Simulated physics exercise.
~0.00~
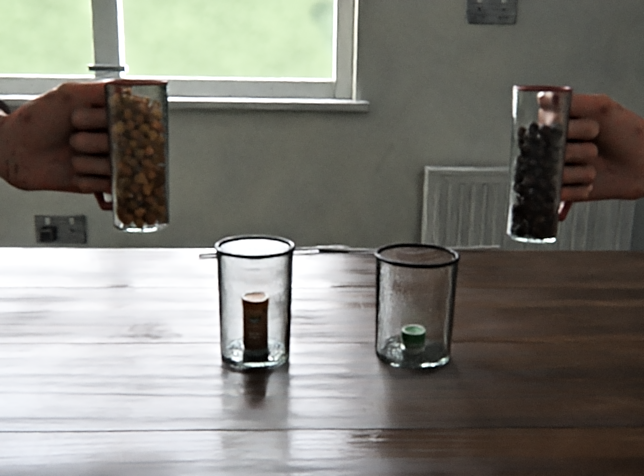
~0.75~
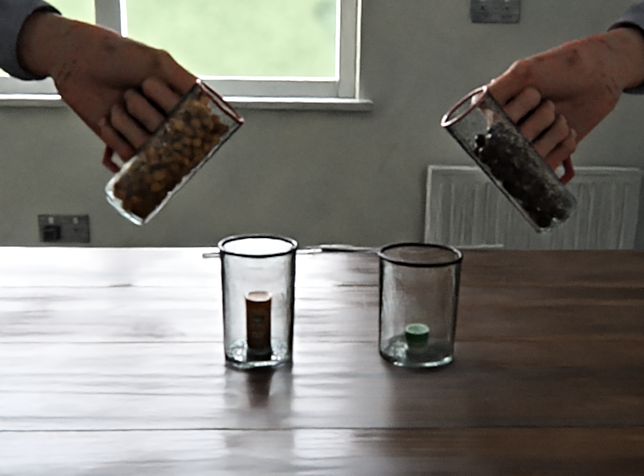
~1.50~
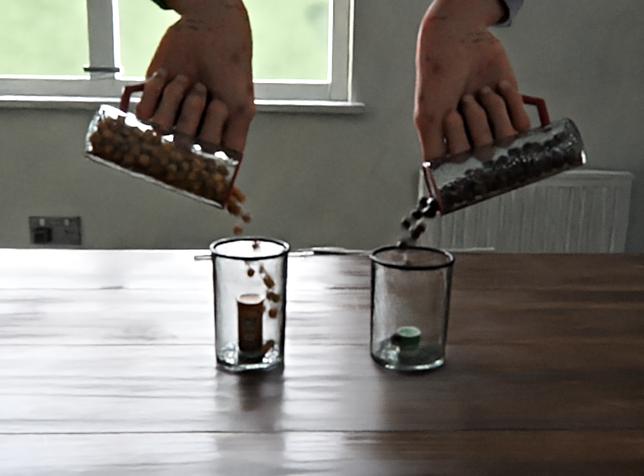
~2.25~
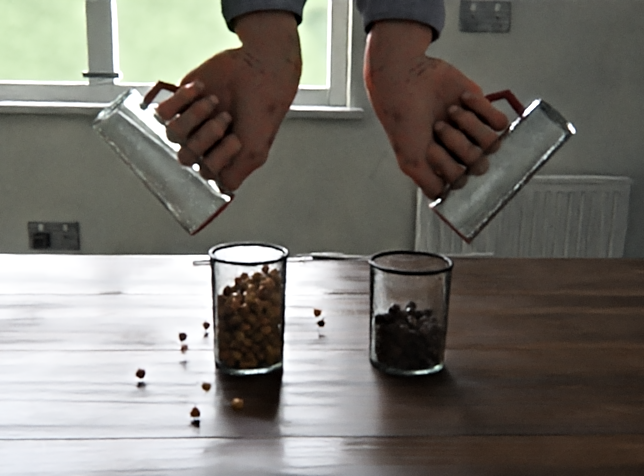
The clip opens with two hands holding clear, red-handled cups, one of golden-brown pieces on the left and one of dark pieces on the right, above a wooden table. Below stand two glasses, the left holding an upright brown cylinder and the right a small green object. The hands move inward and tilt the cups, then tip them further so that pieces start tumbling into both glasses. The cups end up upturned and empty. The left glass is about three quarters full with pieces scattered around it, the right about half full, and both objects are hidden.
